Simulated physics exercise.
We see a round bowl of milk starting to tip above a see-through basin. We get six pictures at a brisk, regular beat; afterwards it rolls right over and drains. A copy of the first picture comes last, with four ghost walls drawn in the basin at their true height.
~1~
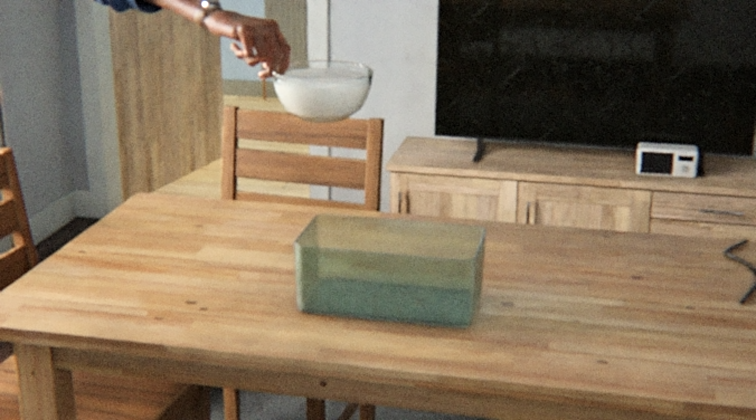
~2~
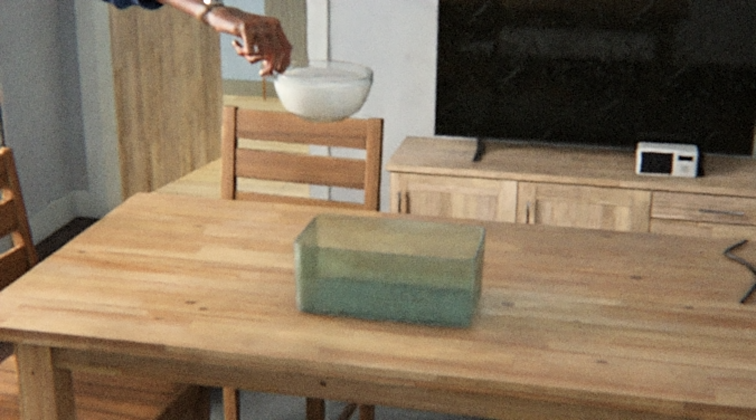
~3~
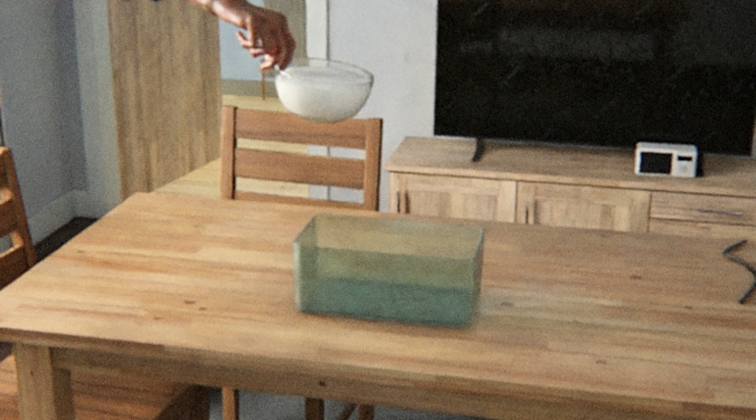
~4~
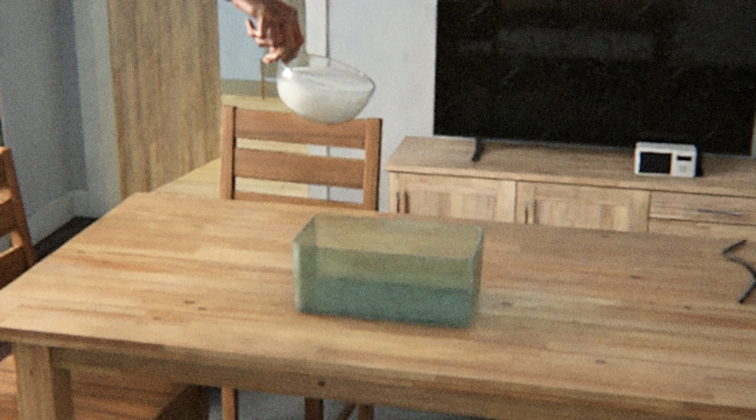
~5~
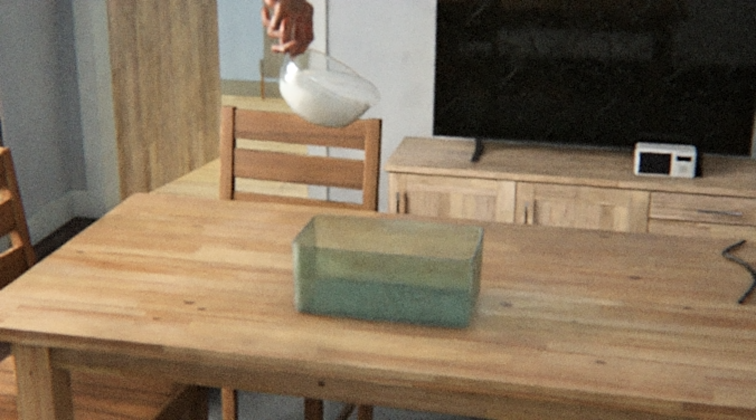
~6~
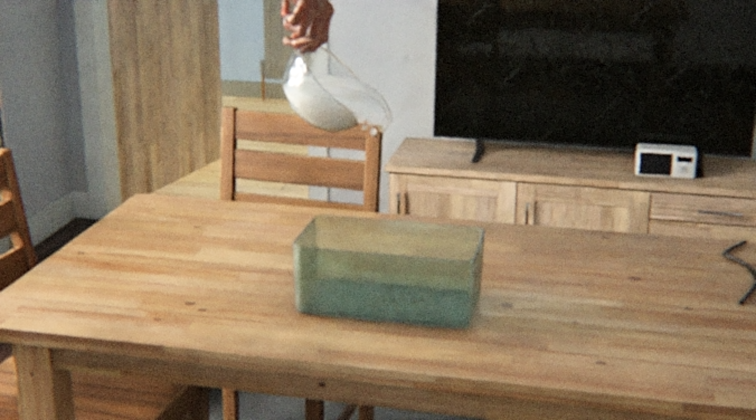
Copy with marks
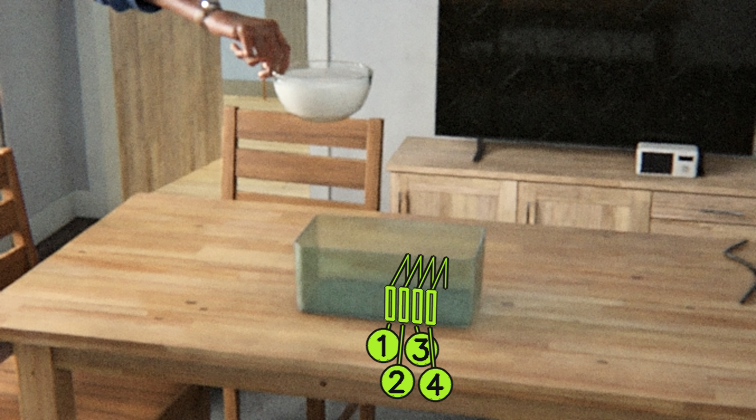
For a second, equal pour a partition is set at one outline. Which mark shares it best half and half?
2 is best.
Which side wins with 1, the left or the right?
The right side.
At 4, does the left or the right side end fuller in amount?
More ends on the left.
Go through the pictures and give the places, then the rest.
In the first picture, upright, lip at (370, 73); basin from (298, 309) to (472, 326); nothing has left yet.
In the second picture, tipped about 2°, lip at (370, 74); nothing has left yet.
In the third picture, tipped about 8°, lip at (371, 80); nothing has left yet.
In the fourth picture, tipped about 18°, lip at (373, 88); nothing has left yet.
In the fifth picture, tipped about 30°, lip at (373, 100); milk is over the lip, down to (373, 100).
In the sixth picture, tipped about 44°, lip at (371, 113); milk is over the lip, down to (377, 131).
In lime, 1 at (389, 324); 2 at (402, 325); 3 at (416, 326); 4 at (430, 328).
If 1 is chosen, about 30 % ends left of the wall and 66 % right of it; 4 % is lost outside.
If 2 is chosen, about 50 % ends left of the wall and 47 % right of it; 3 % is lost outside.
If 3 is chosen, about 65 % ends left of the wall and 29 % right of it; 5 % is lost outside.
If 4 is chosen, about 86 % ends left of the wall and 11 % right of it; 3 % is lost outside.
